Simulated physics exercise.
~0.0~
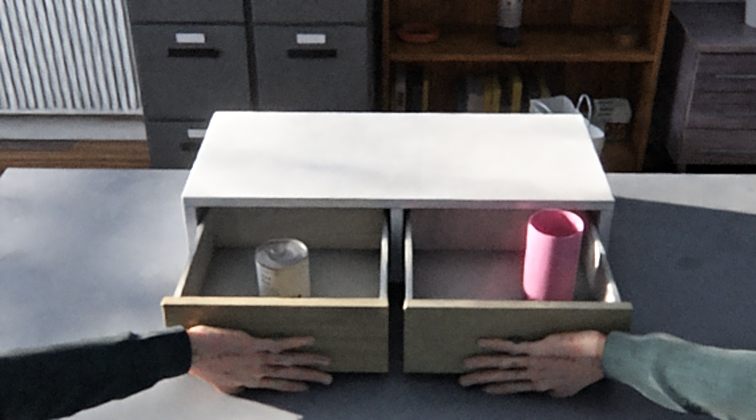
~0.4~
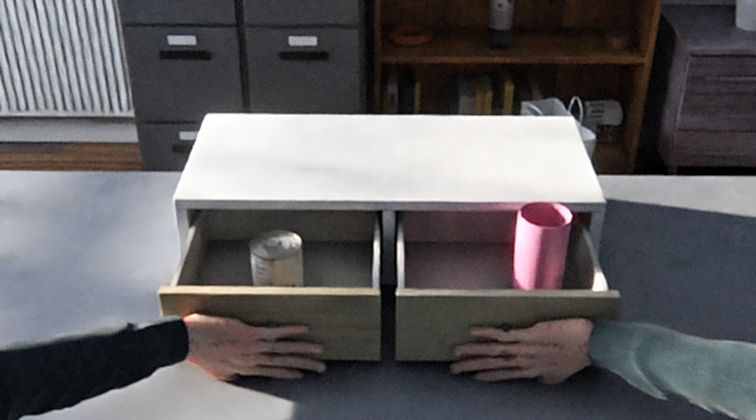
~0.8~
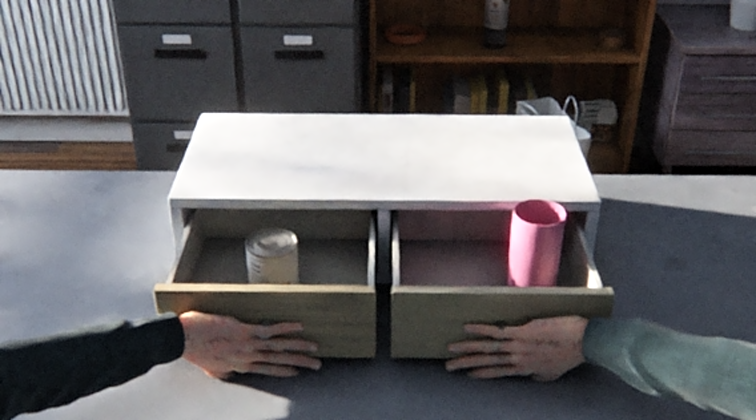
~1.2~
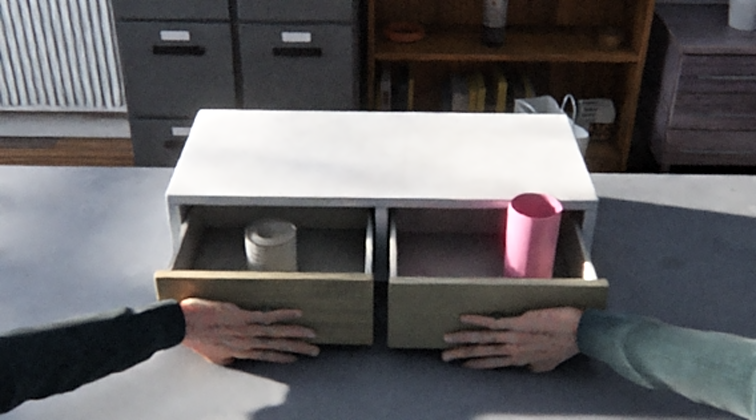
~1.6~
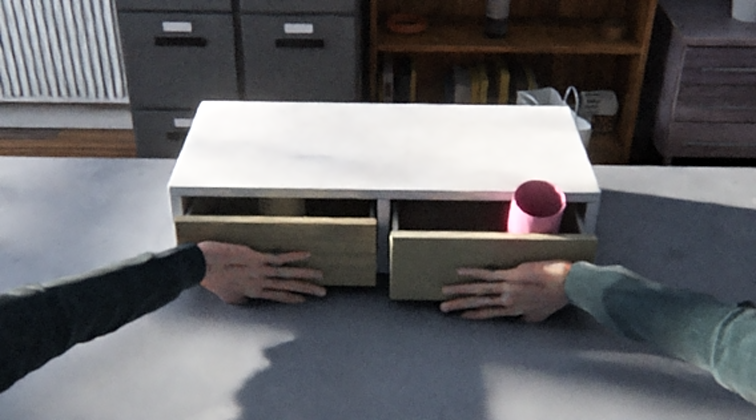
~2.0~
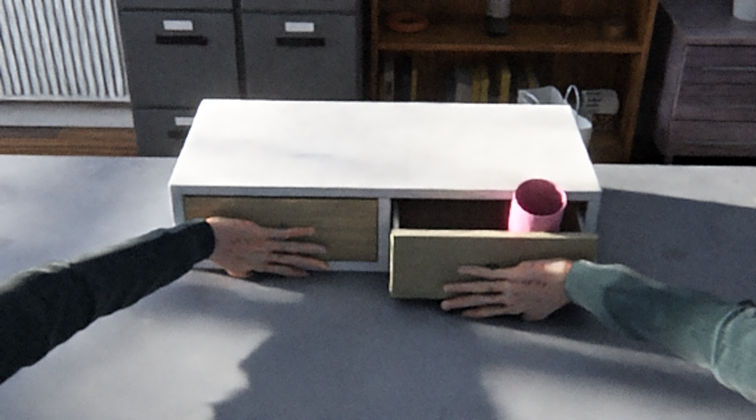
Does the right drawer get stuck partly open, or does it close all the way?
The right drawer gets stuck partly open with the pink beaker leaning in it, while the left drawer goes all the way in.
At the start, two drawers of a low white chest stand open, with a small pale tin in the left one and a tall pink beaker upright in the right one. A hand rests against the front of each drawer. The hands begin pushing, and both drawers slide inward. As they go in, the tin slips out of sight under the top, while the beaker comes to the chest's front edge and leans. The left drawer closes fully, but the right one stops partway, still open with the tilted beaker showing above its front.
